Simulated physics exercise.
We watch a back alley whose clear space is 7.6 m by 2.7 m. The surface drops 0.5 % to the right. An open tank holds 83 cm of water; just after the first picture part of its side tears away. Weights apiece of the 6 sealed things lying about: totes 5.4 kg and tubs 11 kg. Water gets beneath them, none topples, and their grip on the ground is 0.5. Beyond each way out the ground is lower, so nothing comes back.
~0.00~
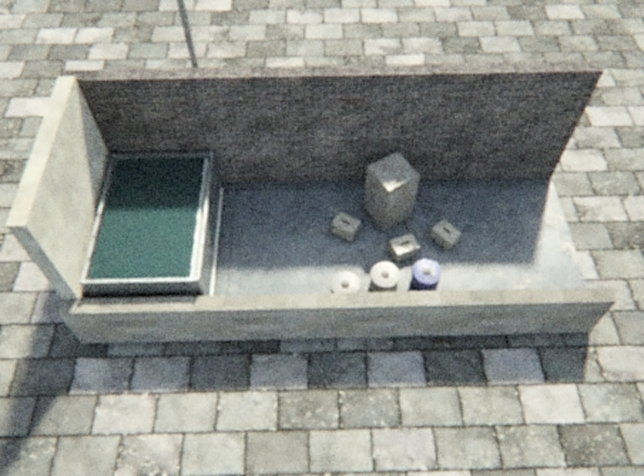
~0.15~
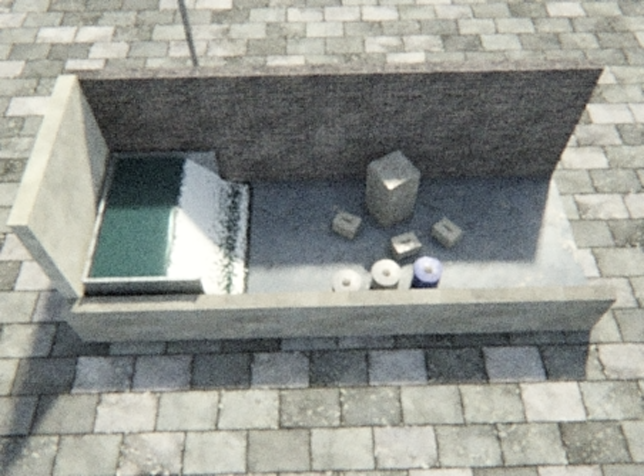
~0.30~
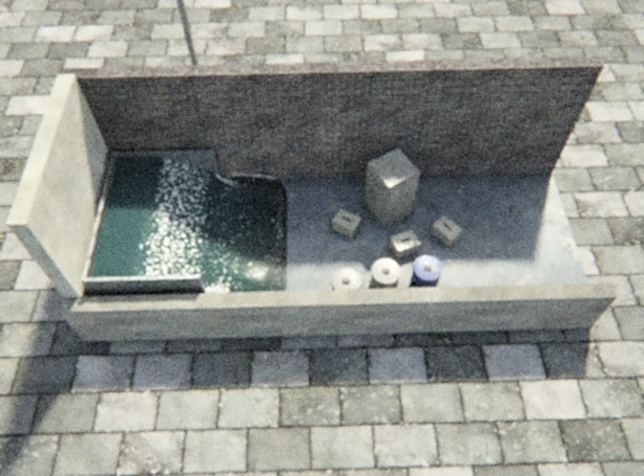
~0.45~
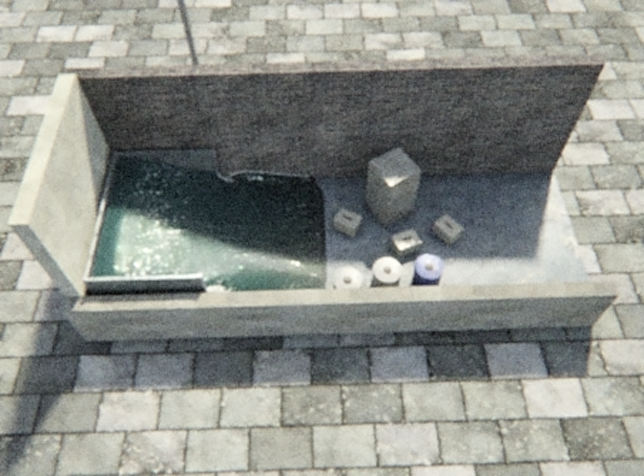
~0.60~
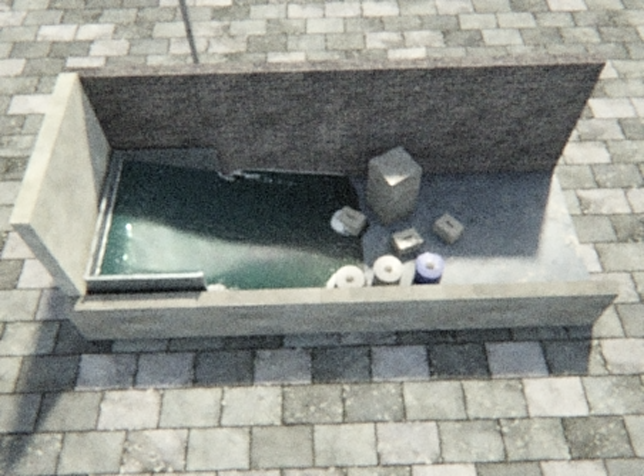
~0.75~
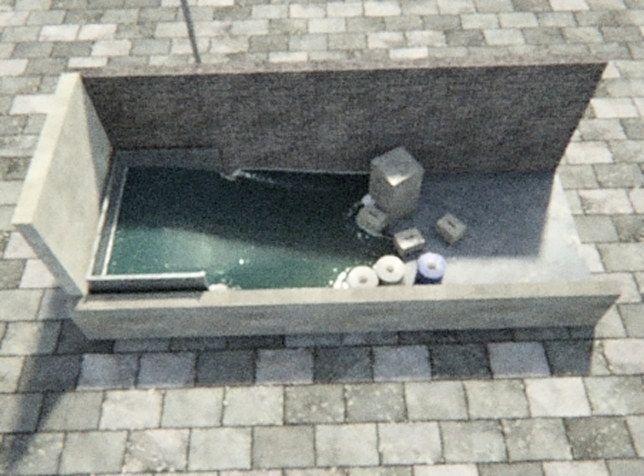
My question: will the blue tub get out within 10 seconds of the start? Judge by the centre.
The blue tub gets out.
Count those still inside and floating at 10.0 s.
0 of them.
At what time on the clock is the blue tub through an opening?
Near 2.0 s.
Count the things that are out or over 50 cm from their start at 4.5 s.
I count 6.
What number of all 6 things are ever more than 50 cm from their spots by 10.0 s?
That makes 6.
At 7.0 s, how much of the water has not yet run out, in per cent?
Some 38 per cent remains.
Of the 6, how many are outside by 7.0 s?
By then 6.
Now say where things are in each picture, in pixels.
The blue tub at (427, 272) rests on the ground; water covers 3.7 m2; 0 of 6 have shifted, in the first picture.
The blue tub at (428, 270) rests on the ground; water covers 5.3 m2; 0 of 6 have shifted, in the second picture.
The blue tub at (428, 268) rests on the ground; water covers 6.9 m2; 0 of 6 have shifted, in the third picture.
The blue tub at (429, 267), on the bottom; 8.6 m2 under water; 0 of 6 have shifted, in the fourth picture.
The blue tub at (430, 266) rests on the ground; water covers 10.0 m2; 0 of 6 have shifted, in the fifth picture.
The blue tub at (432, 266) rests on the ground; 11.2 m2 under water; 2 of 6 have shifted, in the sixth picture.
After 2.0 s the blue tub is near (585, 276), 2.3 m from its start, afloat; 1 of 6 are out; 4 afloat.
After 4.5 s the blue tub has gone out; 6 of 6 are out; 0 afloat.
After 7.0 s the blue tub has gone out; 6 of 6 are out; 0 afloat.
After 10.0 s the blue tub has gone out; 6 of 6 are out; 0 afloat.
